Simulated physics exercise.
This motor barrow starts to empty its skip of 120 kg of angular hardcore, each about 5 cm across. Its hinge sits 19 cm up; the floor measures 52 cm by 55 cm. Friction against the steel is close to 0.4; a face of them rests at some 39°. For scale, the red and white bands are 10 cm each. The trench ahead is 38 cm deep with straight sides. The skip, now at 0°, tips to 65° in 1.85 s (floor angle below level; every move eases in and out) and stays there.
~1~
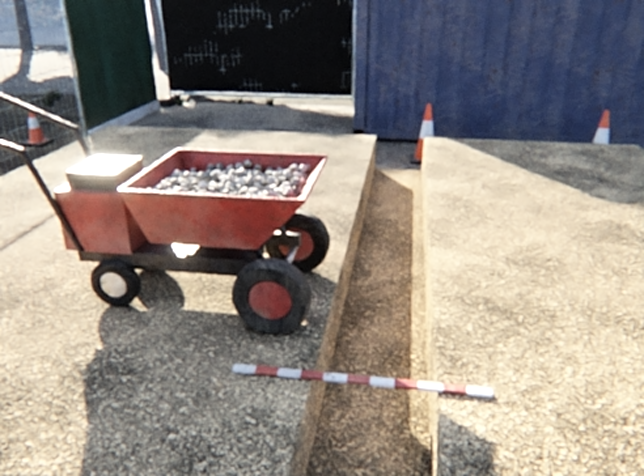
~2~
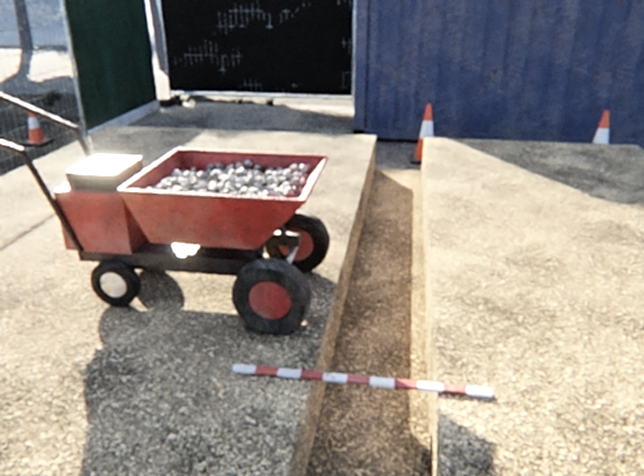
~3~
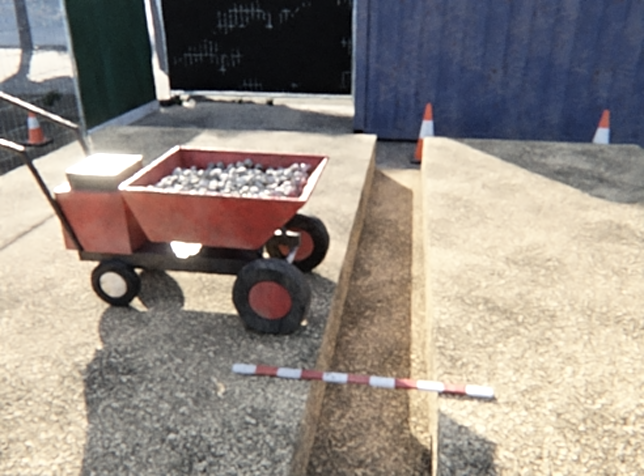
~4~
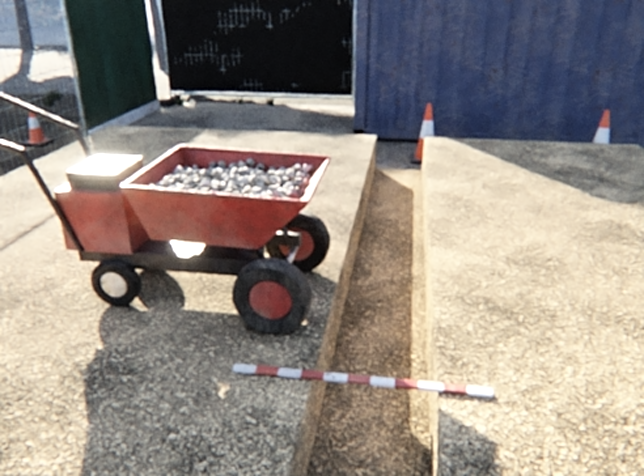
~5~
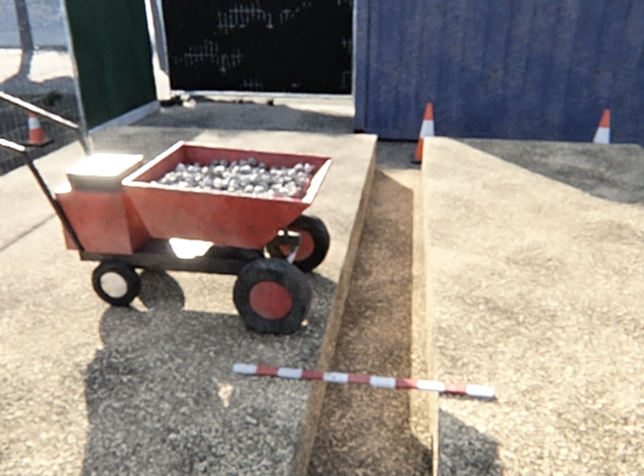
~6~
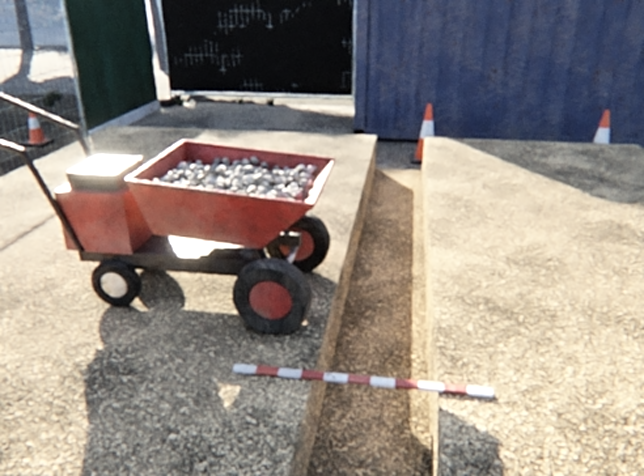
On a sunlit concrete yard beside a narrow trench, a red motor barrow stood still with its skip full of grey stones, then the skip slowly tilted very slightly forward to the right.
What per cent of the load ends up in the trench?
About 76 per cent.
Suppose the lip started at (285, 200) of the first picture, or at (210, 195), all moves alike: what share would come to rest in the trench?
Near 80 per cent from the first place, 60 from the second.
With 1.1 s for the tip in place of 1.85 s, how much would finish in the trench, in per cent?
It would be near 70 per cent.
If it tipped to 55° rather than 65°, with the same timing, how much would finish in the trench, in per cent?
It would be near 5 per cent.
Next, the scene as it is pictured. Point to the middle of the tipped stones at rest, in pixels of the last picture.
Their middle is at about (403, 355).
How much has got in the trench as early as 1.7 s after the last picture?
About 15 per cent by then.
Then, 1.1 s after the last picture the floor is at 55°, 100 % in the skip; the foremost stones are at (373, 244).
Then, 1.7 s after the last picture the floor is at 65°, 85 % in the skip, 15 % in the trench; the foremost stones are at (426, 348).
Then, 2.0 s after the last picture the floor is at 65°, 55 % in the skip, 41 % in the trench, 4 % past the trench; the foremost stones are at (471, 308).
Then, 4.0 s after the last picture the floor is at 65°, 19 % in the skip, 76 % in the trench, 5 % past the trench; the foremost stones are at (508, 315).
